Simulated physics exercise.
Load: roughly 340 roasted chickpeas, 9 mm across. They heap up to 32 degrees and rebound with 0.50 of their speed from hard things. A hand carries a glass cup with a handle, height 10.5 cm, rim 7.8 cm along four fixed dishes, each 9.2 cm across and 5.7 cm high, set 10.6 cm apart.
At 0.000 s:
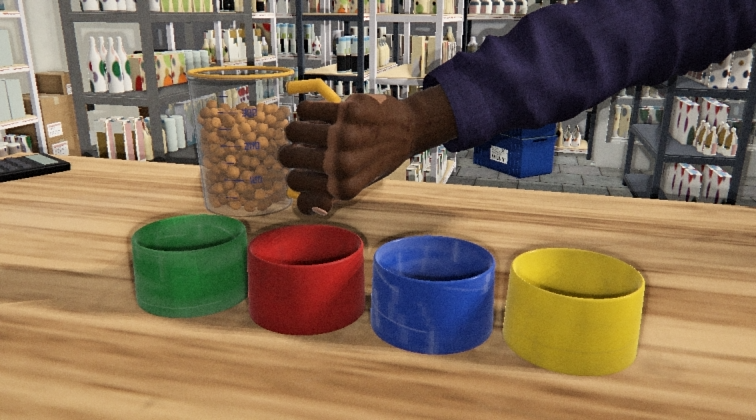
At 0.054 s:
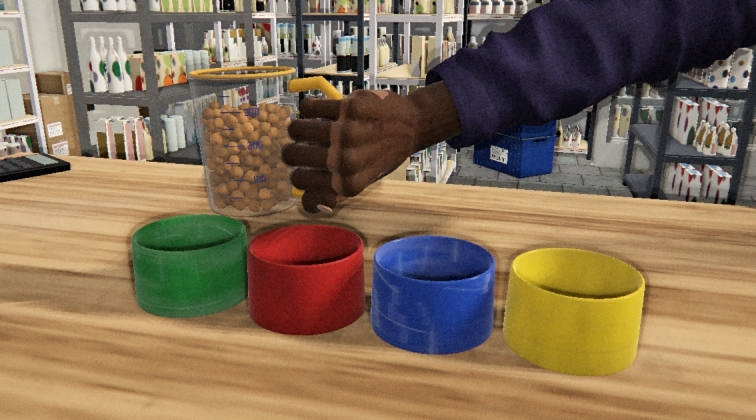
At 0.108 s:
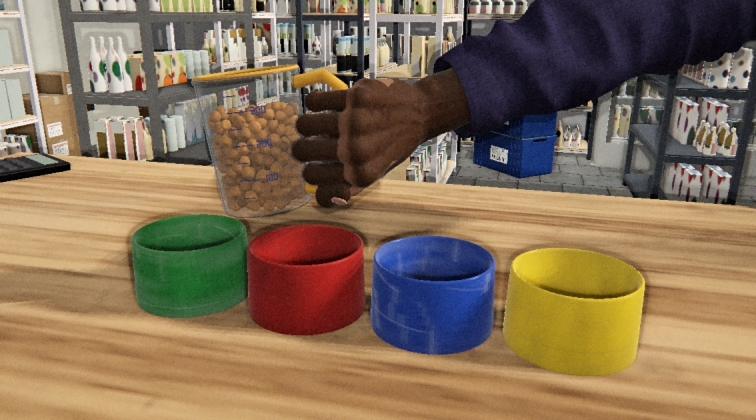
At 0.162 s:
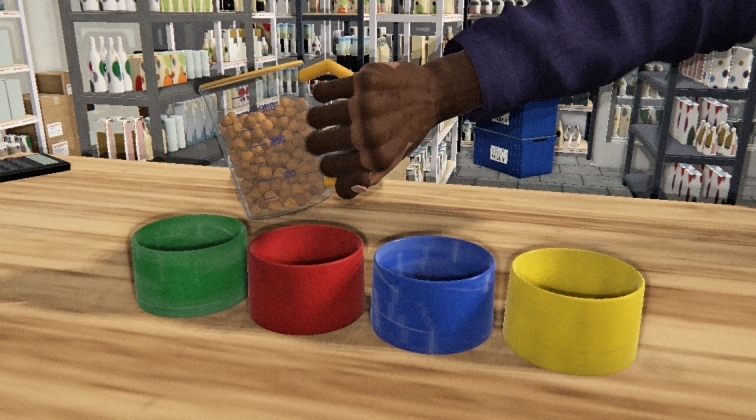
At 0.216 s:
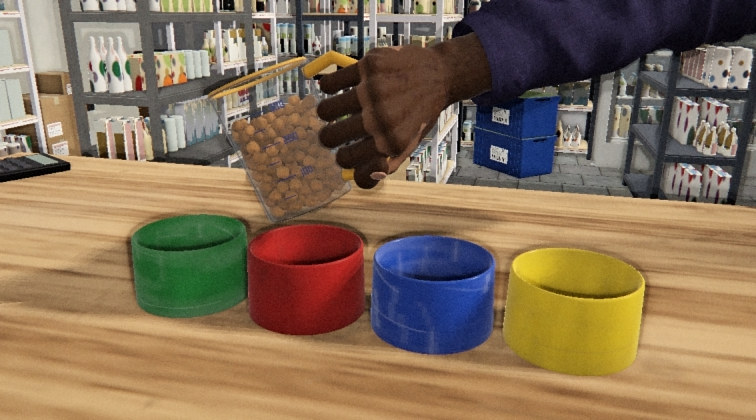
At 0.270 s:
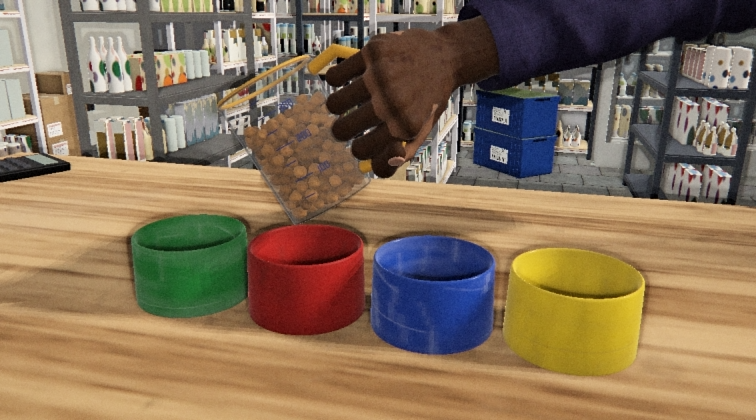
To begin with, a hand grips the handle of a clear cup of round brown pieces, standing upright on a wooden table behind green, red, blue and yellow dishes. The hand then lifts the cup slightly and tilts it steadily to the left while shifting it a little to the right.
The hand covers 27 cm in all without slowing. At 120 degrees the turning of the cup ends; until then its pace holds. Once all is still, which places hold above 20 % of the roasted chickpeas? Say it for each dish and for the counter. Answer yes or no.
Red no, blue yes, green no, yellow no, counter no.
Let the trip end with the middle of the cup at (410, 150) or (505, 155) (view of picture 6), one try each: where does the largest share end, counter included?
Most goes to: Red, then blue.
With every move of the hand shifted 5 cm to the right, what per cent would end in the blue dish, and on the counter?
Blue 40; counter 20.
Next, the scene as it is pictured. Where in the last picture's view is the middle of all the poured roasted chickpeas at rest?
Around (438, 297).
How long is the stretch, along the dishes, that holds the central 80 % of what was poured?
Roughly 9 cm.
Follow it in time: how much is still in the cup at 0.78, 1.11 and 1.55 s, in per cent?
In turn: 95, 30, 0.
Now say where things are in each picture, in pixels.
In the first frame, cup at (246, 140), tilt 0 degrees, lip at (196, 71), moved 0.0 cm; middle of the pieces at (244, 161); green dish at (190, 232); red dish at (306, 244); blue dish at (434, 258); yellow dish at (576, 272).
In the second frame, cup at (249, 140), tilt 2 degrees, lip at (197, 73), moved 0.3 cm; middle of the pieces at (248, 161).
In the third frame, cup at (258, 140), tilt 7 degrees, lip at (202, 78), moved 1.0 cm; middle of the pieces at (259, 162).
In the fourth frame, cup at (271, 141), tilt 15 degrees, lip at (209, 86), moved 2.2 cm; middle of the pieces at (275, 163).
In the fifth frame, cup at (285, 142), tilt 23 degrees, lip at (217, 96), moved 3.4 cm; middle of the pieces at (291, 163).
In the sixth frame, cup at (299, 143), tilt 31 degrees, lip at (226, 107), moved 4.5 cm; middle of the pieces at (308, 164); green dish at (190, 232); red dish at (306, 244); blue dish at (434, 258); yellow dish at (576, 272). Its pace works out near 145 degrees a second; the hand travels 22 cm a second.
Then, at 0.78 s, tilt 105 degrees; cup holds 95 %, red 5 %.
After 1.11 s, tilt 120 degrees; cup holds 30 %, red 5 %, blue 65 %.
After 1.55 s, tilt 120 degrees; cup holds 0 %, red 5 %, blue 80 %, yellow 5 %.
By 1.9 s all is still; red 5 %, blue 80 %, green 0 %, yellow 5 %, counter 10 %.
